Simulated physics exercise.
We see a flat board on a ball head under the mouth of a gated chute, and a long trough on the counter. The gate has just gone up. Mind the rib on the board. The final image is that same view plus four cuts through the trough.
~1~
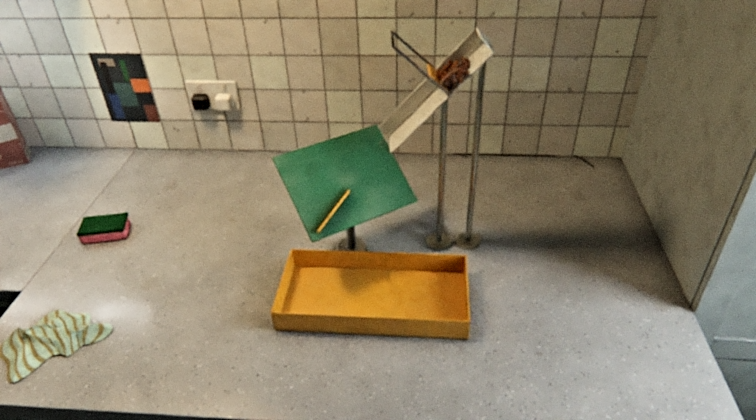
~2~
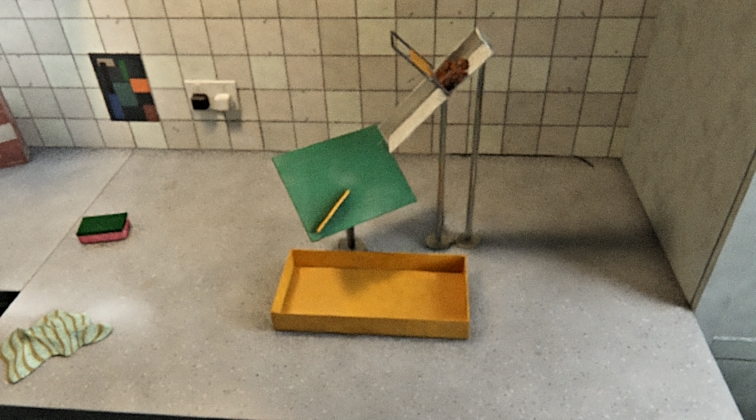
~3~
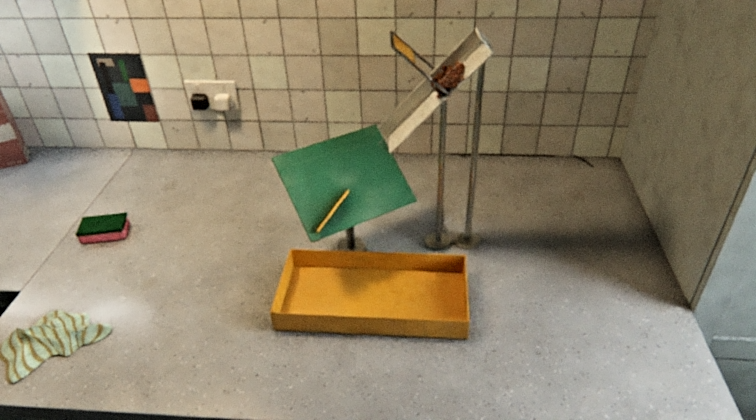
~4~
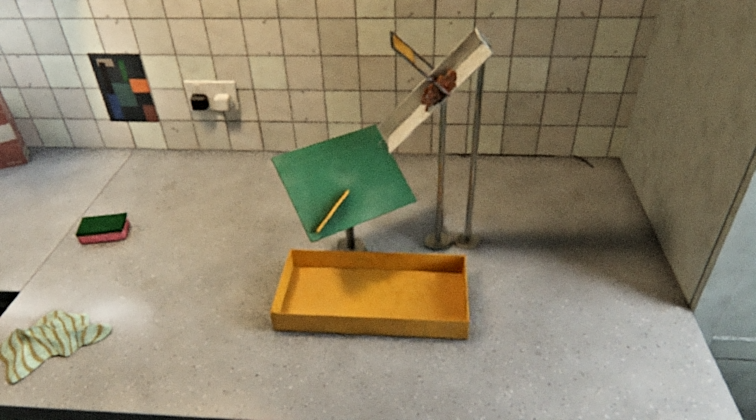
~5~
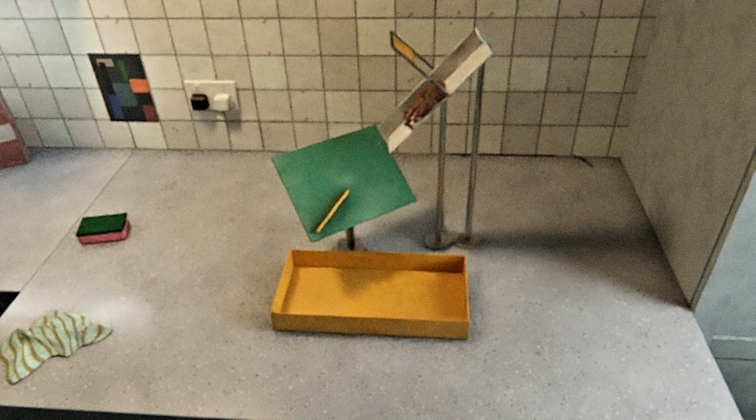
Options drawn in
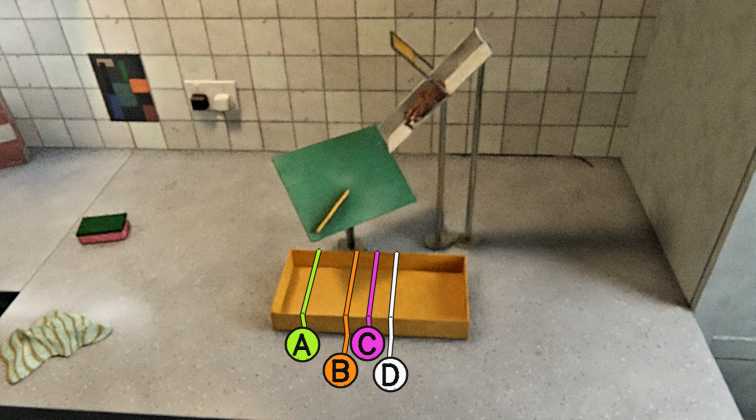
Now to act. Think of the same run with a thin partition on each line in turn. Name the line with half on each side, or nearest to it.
The best line is C.
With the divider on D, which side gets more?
The left side.
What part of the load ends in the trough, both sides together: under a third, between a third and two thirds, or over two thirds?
About that: Over two thirds.
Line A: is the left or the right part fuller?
The right side.
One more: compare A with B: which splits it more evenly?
B it is.
On the marked copy, line A crosses the front rim at (302, 314); line B crosses the front rim at (345, 316); line C crosses the front rim at (368, 317); line D crosses the front rim at (390, 318).
If A is chosen, of what is caught, a small part on the left of the divider, most on the right.
If B is chosen, of what is caught, about a quarter on the left of the divider, most on the right.
If C is chosen, of what is caught, about half on the left of the divider, about half on the right.
If D is chosen, of what is caught, most on the left of the divider, about a quarter on the right.
